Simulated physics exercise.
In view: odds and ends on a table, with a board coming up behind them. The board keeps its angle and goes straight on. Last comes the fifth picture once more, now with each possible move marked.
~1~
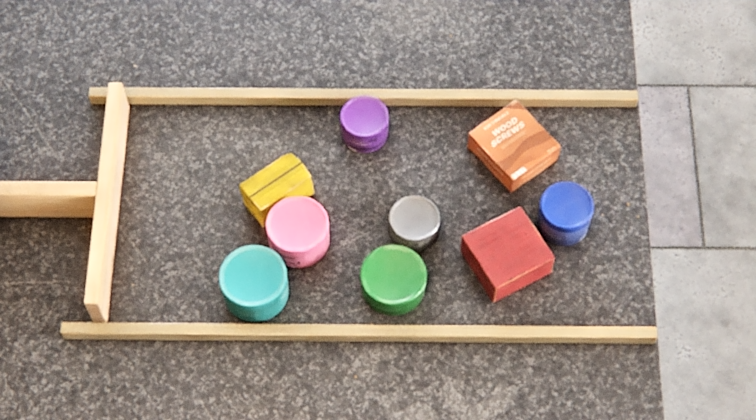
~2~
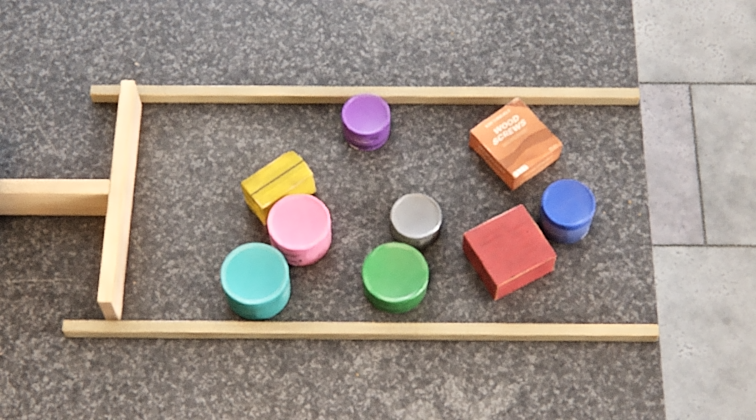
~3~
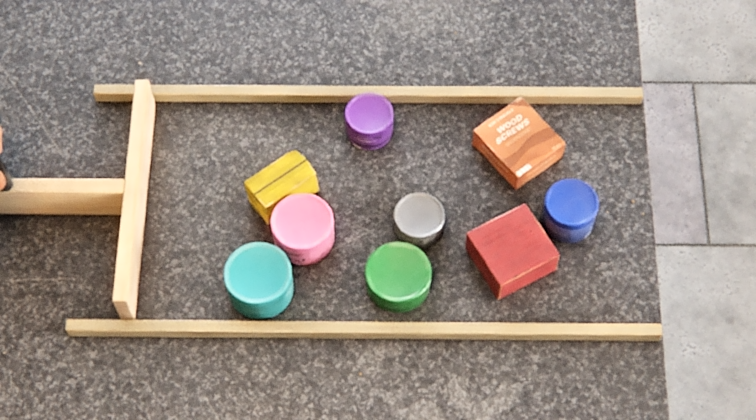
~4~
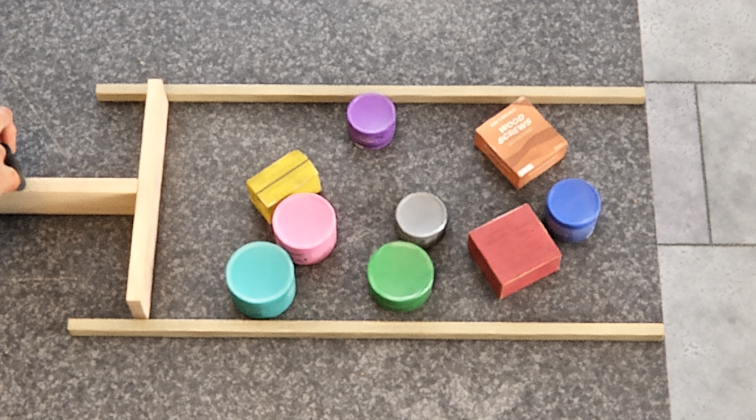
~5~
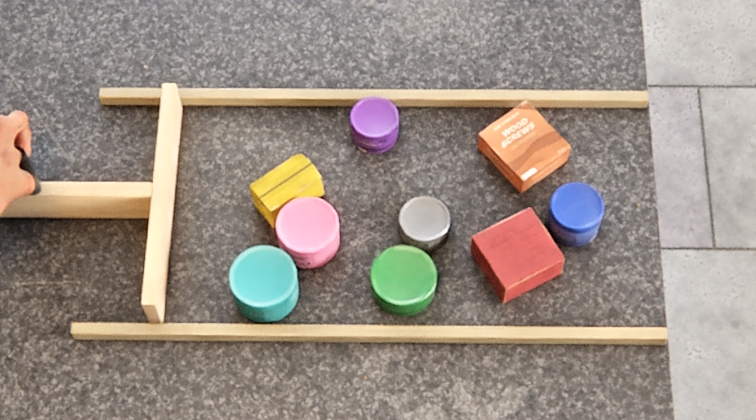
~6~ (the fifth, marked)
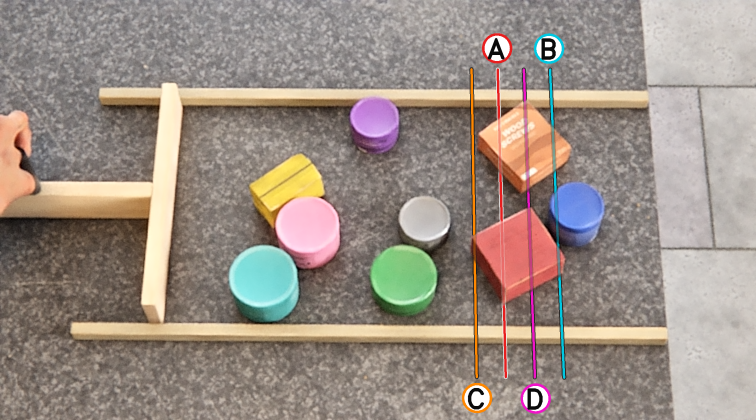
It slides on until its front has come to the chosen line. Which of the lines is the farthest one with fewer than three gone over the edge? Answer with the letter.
No farther than B.
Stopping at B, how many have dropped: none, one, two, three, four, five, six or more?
Two.
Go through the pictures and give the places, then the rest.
Blue jar (565, 215); pink tub (298, 233); yellow box (277, 189), in the first picture.
Board (116, 187); red block (509, 252), in the second picture.
Board (131, 186); green tub (399, 277), in the third picture.
Board (145, 185); purple tub (372, 121), in the fourth picture.
Board (159, 189); blue jar (575, 215); pink tub (308, 233); yellow box (287, 190), in the fifth picture.
On the marked copy, A at (502, 215); B at (557, 215); C at (474, 215); D at (529, 215).
Following B. Soon after the start, board (302, 190); turquoise tub (341, 290); pink tub (341, 232).
Later, board (445, 191); blue jar (634, 187); red block (594, 228).
In the end, board (555, 192); red block over the edge; blue jar over the edge; two fallen.
As for the rest, A is within the limit but short; C is within the limit but short; D is within the limit but short.
